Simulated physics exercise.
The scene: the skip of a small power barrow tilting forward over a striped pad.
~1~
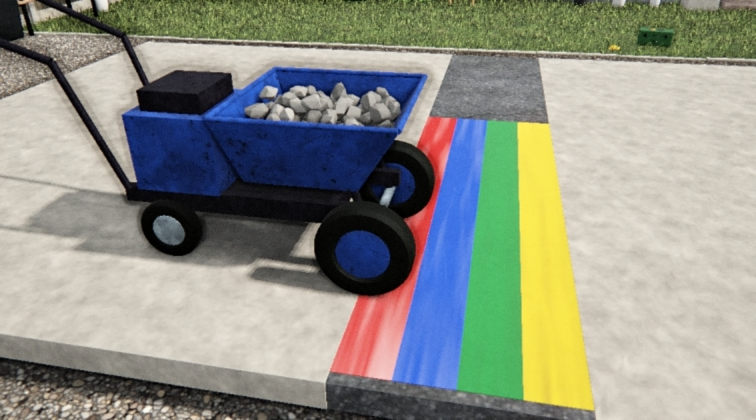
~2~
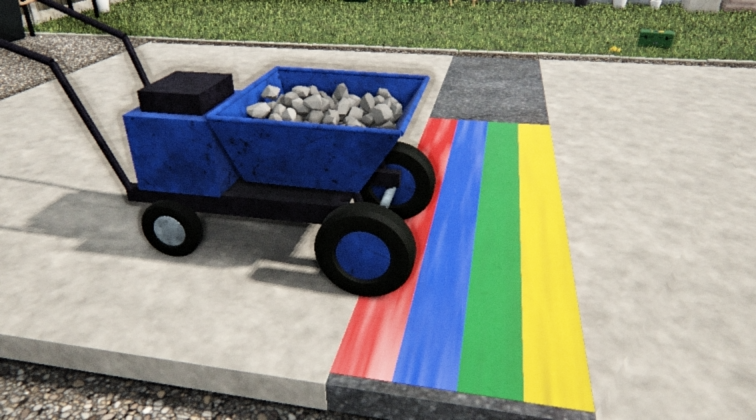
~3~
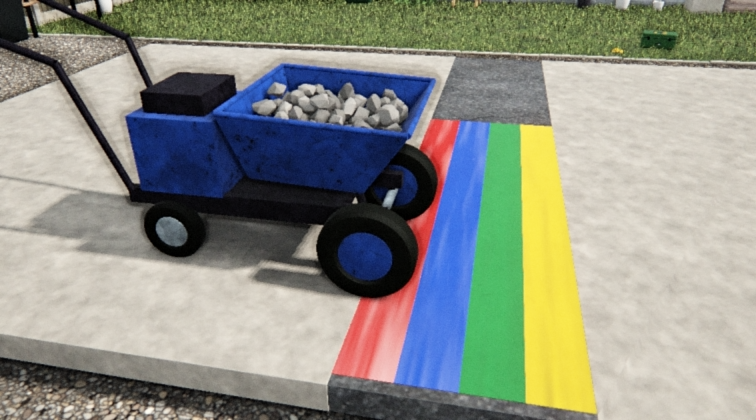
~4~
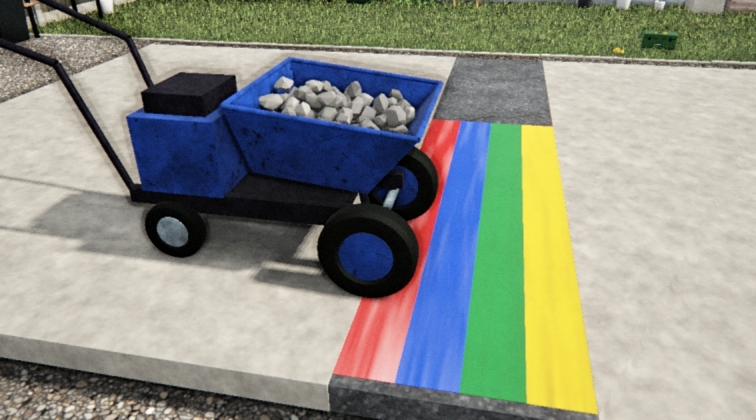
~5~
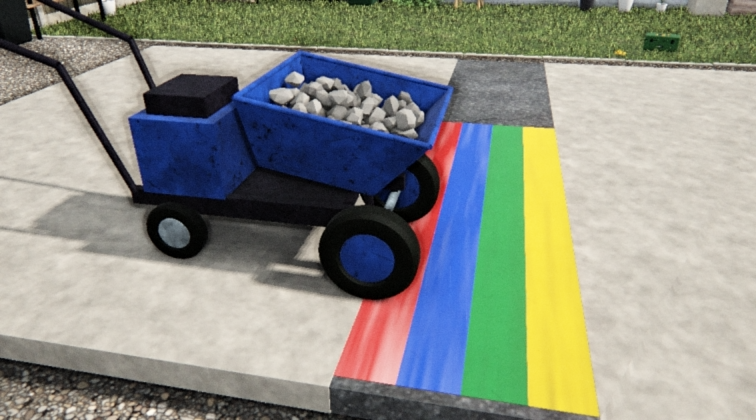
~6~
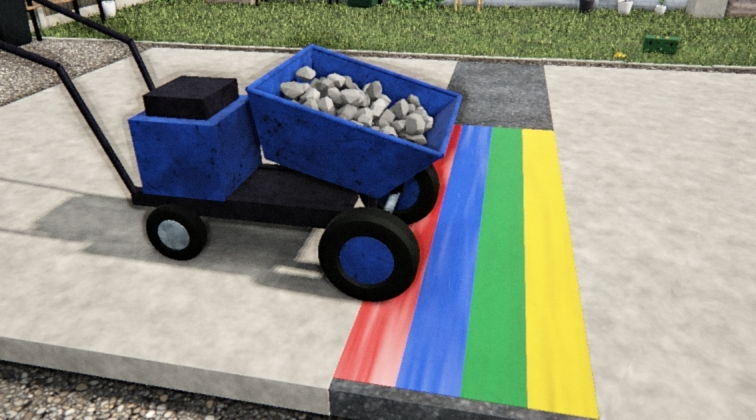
On a concrete slab beside some grass, a small blue barrow loaded with grey stones stood at a striped pad, and its skip, level at first, gradually tilted forward to the right while the wheels barely moved.
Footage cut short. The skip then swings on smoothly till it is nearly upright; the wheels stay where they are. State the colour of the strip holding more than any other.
It is yellow.
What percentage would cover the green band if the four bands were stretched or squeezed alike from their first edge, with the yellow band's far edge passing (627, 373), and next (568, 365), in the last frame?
Near 30 % and 10 %.
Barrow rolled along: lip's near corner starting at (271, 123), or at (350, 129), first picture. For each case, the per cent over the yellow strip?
About 0 per cent, then about 20 per cent.
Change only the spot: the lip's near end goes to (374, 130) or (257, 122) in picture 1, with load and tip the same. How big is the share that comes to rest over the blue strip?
In order: About 0 % and 30 %.
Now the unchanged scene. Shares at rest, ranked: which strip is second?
Just behind the leader sits that green strip.
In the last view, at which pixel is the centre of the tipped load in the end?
Roughly at (551, 265).
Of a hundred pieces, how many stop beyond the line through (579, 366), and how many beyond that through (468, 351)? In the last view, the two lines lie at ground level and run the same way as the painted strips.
30 and 80 in a hundred.
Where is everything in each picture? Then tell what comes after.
The first picture shows lip of the skip at (398, 132), level; top of the load at (317, 106), broken stones; red strip at (376, 326); blue strip at (433, 334); green strip at (492, 342); yellow strip at (554, 350).
The second picture shows lip of the skip at (400, 134), level; top of the load at (320, 106).
The third picture shows lip of the skip at (408, 137), tipped barely; top of the load at (326, 105).
The fourth picture shows lip of the skip at (417, 140), tipped a little; top of the load at (313, 103).
The fifth picture shows lip of the skip at (429, 147), tipped a little; top of the load at (311, 105).
The sixth picture shows lip of the skip at (441, 156), tipped clearly; top of the load at (321, 101); red strip at (379, 333); blue strip at (437, 341); green strip at (496, 349); yellow strip at (558, 357).
Soon after the last picture, skip tipped steeply; all in the skip.
A little later, skip tipped right over; most in the skip; a small part over the green strip; a small part over the yellow strip; a stray few off the paint.
Later still, skip tipped right over; about a quarter in the skip; about a quarter over the green strip; about a third over the yellow strip; about a quarter off the paint.
At rest, skip tipped right over; about a quarter in the skip; none over the red strip; a stray few over the blue strip; about a quarter over the green strip; about a third over the yellow strip; about a quarter off the paint.
